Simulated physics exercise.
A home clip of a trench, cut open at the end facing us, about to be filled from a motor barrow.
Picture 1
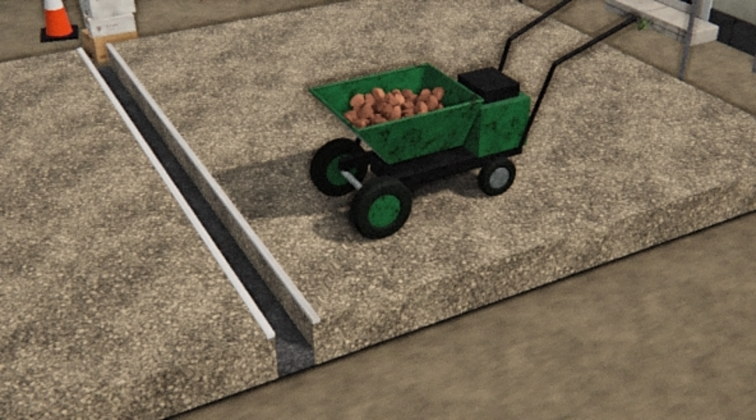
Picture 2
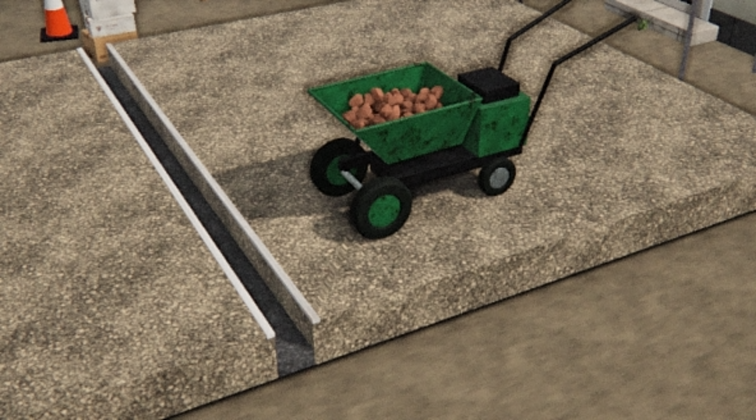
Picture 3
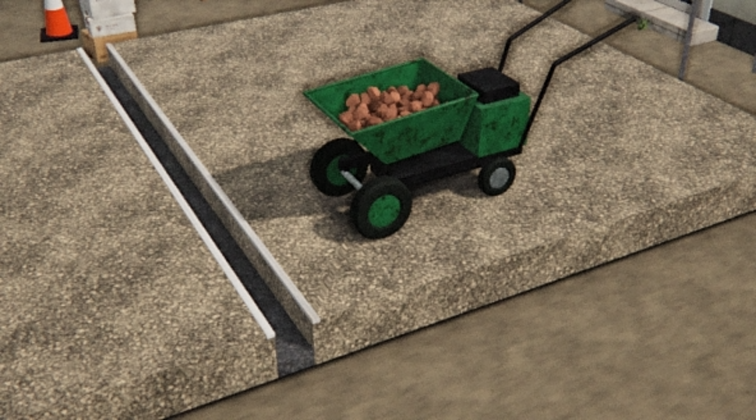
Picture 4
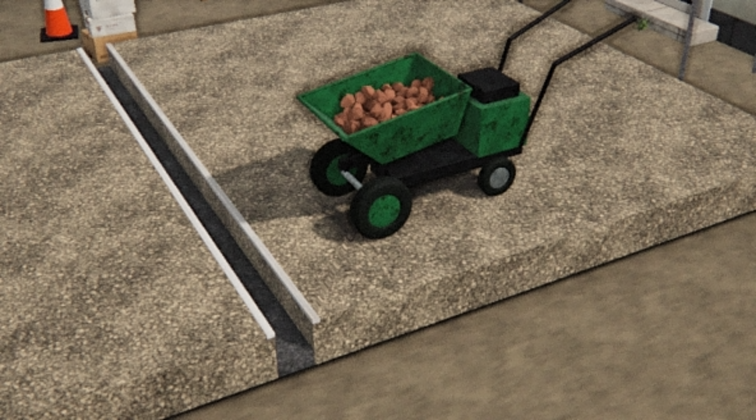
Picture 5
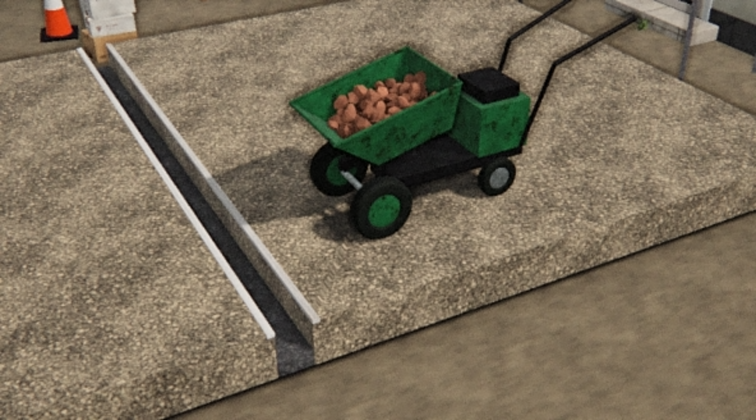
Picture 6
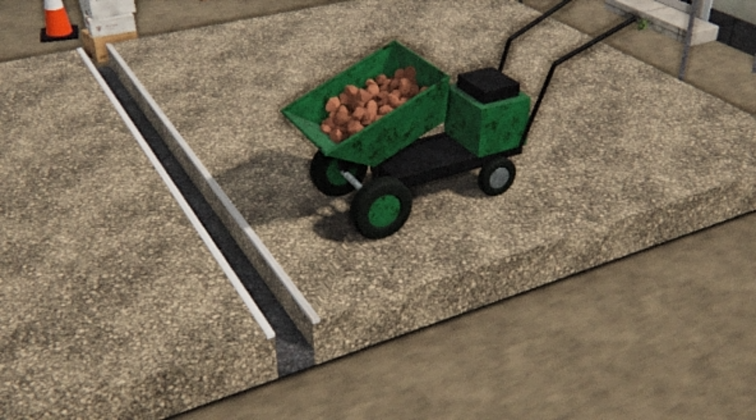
On a gravel slab beside a narrow trench, a green barrow's rubble-filled skip gradually tilts forward.
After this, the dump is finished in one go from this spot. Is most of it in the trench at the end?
It catches more than half.
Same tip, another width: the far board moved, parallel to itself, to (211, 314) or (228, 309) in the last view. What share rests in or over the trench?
Near 100 % and 100 %.
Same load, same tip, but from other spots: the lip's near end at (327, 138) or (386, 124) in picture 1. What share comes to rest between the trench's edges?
About 50 and 50 per cent.
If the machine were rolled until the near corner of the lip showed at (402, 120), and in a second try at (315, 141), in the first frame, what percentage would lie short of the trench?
About 70 and 0 per cent.
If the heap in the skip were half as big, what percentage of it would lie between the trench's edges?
About 100 per cent.
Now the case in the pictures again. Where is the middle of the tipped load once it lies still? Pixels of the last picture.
Near (240, 263).
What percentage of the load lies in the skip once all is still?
It comes to 0 per cent or so.
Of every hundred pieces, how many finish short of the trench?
Close to 5 per cent.
Just after the last frame, skip tipped steeply; every one in the skip.
A moment on, skip tipped right over; almost all in the skip; just a few short of the trench; just a few in or heaped over the trench; just a few falling.
Further on, skip tipped right over; roughly a quarter in the skip; about a tenth short of the trench; roughly two thirds in or heaped over the trench; about a tenth beyond it.
When it is over, skip tipped right over; about a tenth short of the trench; the larger part in or heaped over the trench; about a tenth beyond it.
